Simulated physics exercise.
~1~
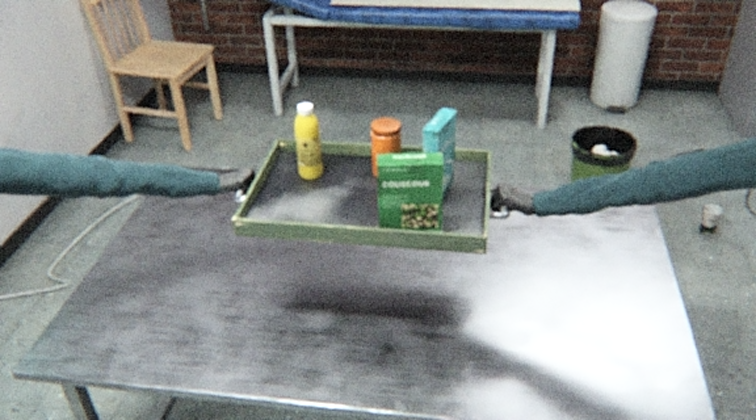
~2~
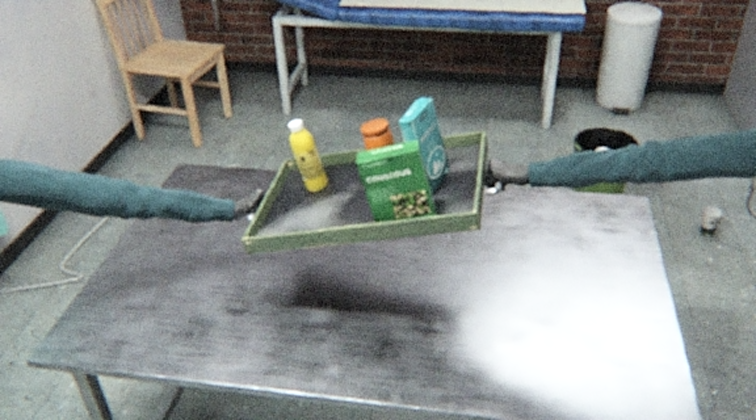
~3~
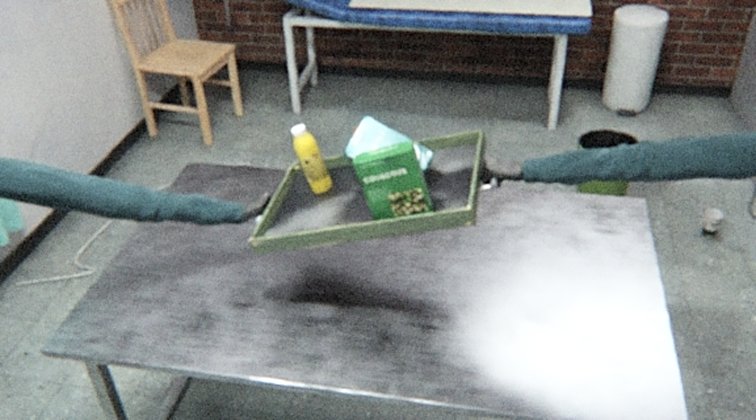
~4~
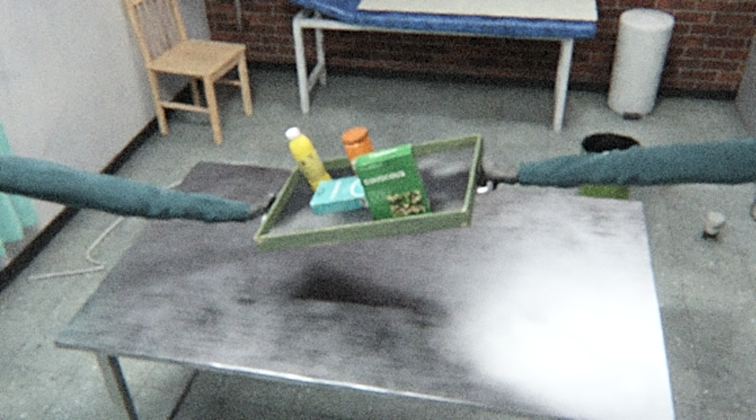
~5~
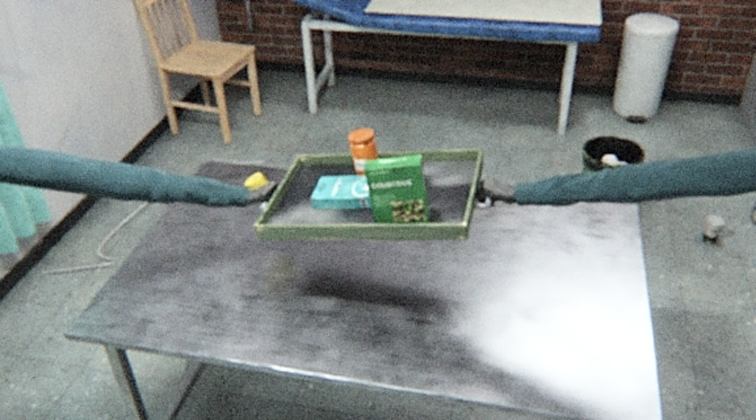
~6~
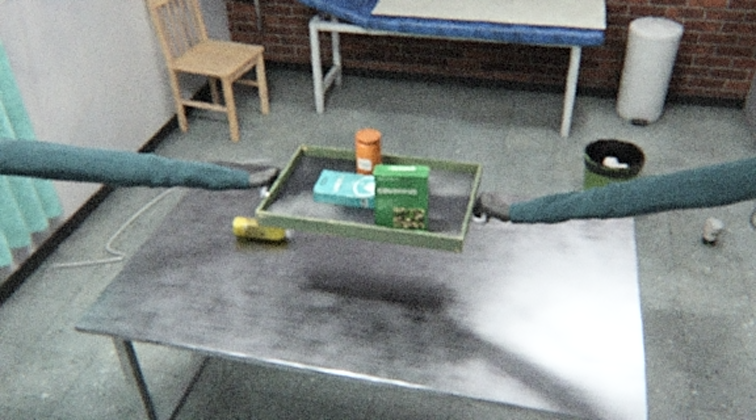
Two green-sleeved arms reach in from left and right, holding a green-rimmed tray above a dark table, seen from slightly above in a room with a wooden chair and brick wall. On the tray stand a yellow bottle at left, an orange jar and turquoise packet behind, and a green packet in front. The tray tips left side down, and the turquoise packet topples and slides left. The yellow bottle leans, then drops off the left end. The tray levels, leaving the bottle lying on the table, the turquoise packet flat, and the jar and green packet upright aboard.
